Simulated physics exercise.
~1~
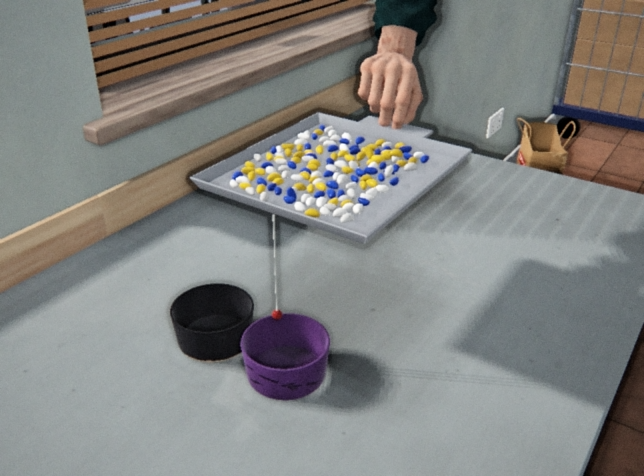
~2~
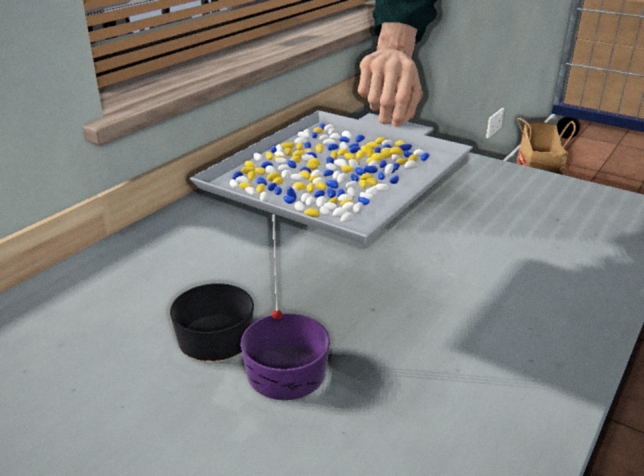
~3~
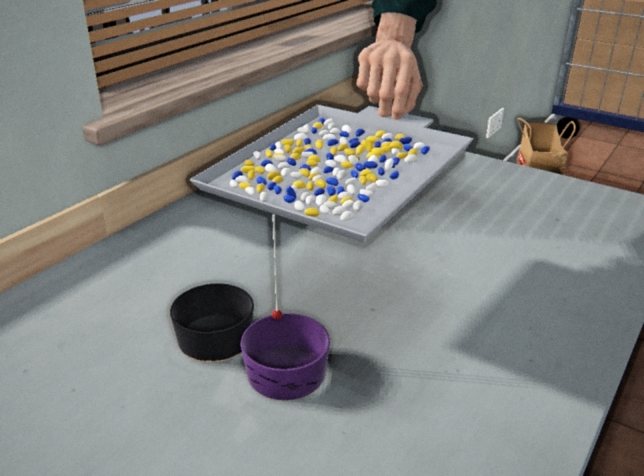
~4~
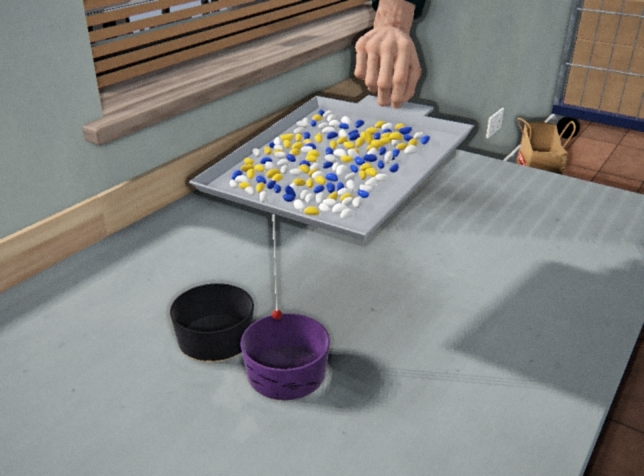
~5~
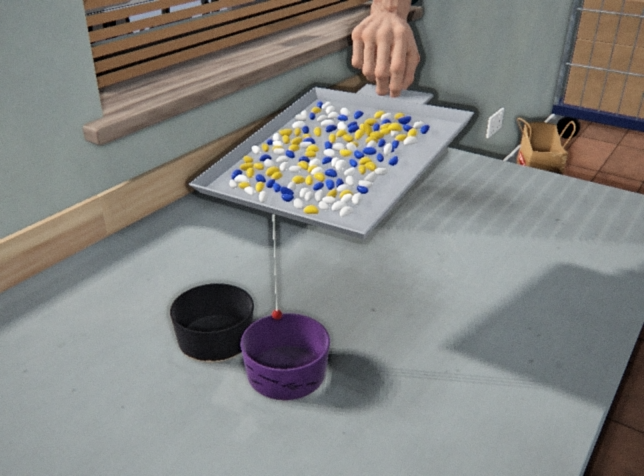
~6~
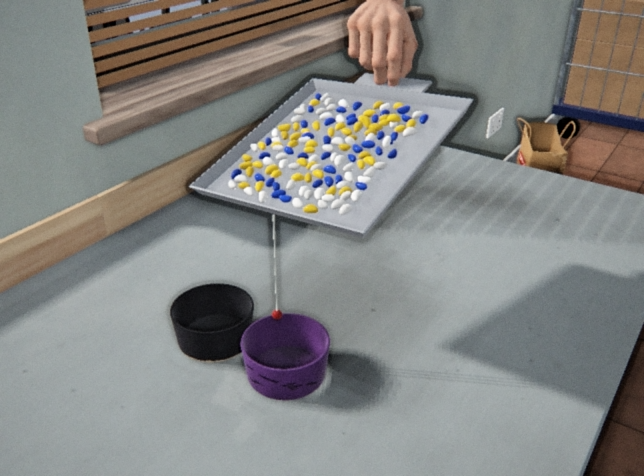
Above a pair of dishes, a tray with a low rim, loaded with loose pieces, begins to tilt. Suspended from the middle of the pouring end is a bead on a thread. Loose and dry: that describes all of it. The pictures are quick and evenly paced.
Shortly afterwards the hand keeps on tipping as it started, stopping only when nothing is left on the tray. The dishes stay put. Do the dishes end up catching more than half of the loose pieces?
Yes: Caught: Above half.
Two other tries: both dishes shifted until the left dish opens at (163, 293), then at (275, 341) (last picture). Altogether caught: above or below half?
For the two tries in order: Exceeding half, not as much as half.
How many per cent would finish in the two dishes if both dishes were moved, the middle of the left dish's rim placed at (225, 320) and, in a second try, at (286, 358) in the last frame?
First try: Roughly 60 per cent; second try: Roughly 10 per cent.
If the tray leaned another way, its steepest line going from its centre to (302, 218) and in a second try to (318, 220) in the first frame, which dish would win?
On the first try it's the right-side dish, on the second the right-side dish.
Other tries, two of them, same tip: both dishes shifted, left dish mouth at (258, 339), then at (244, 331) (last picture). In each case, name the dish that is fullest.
Result, first place: The lefthand one; second place: The lefthand one.
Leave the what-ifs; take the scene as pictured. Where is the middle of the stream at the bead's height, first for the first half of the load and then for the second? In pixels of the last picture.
Near (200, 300) to start, and near (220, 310) afterwards.
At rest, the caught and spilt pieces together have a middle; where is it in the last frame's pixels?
I'd place the middle at about (215, 339).
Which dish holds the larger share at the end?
More finishes in the dish at left.
Just after the last frame, tray tipped steeply; roughly two thirds on the tray; just a few in the right dish; about a tenth in the left dish; just a few outside both; roughly a quarter in the air.
A moment on, tray tipped right over; roughly a quarter in the right dish; roughly half in the left dish; roughly a quarter outside both; just a few in the air.
Further on, tray tipped past a quarter turn; roughly a quarter in the right dish; roughly half in the left dish; roughly a quarter outside both.
When it is over, tray tipped past a quarter turn; roughly a quarter in the right dish; roughly half in the left dish; roughly a quarter outside both.
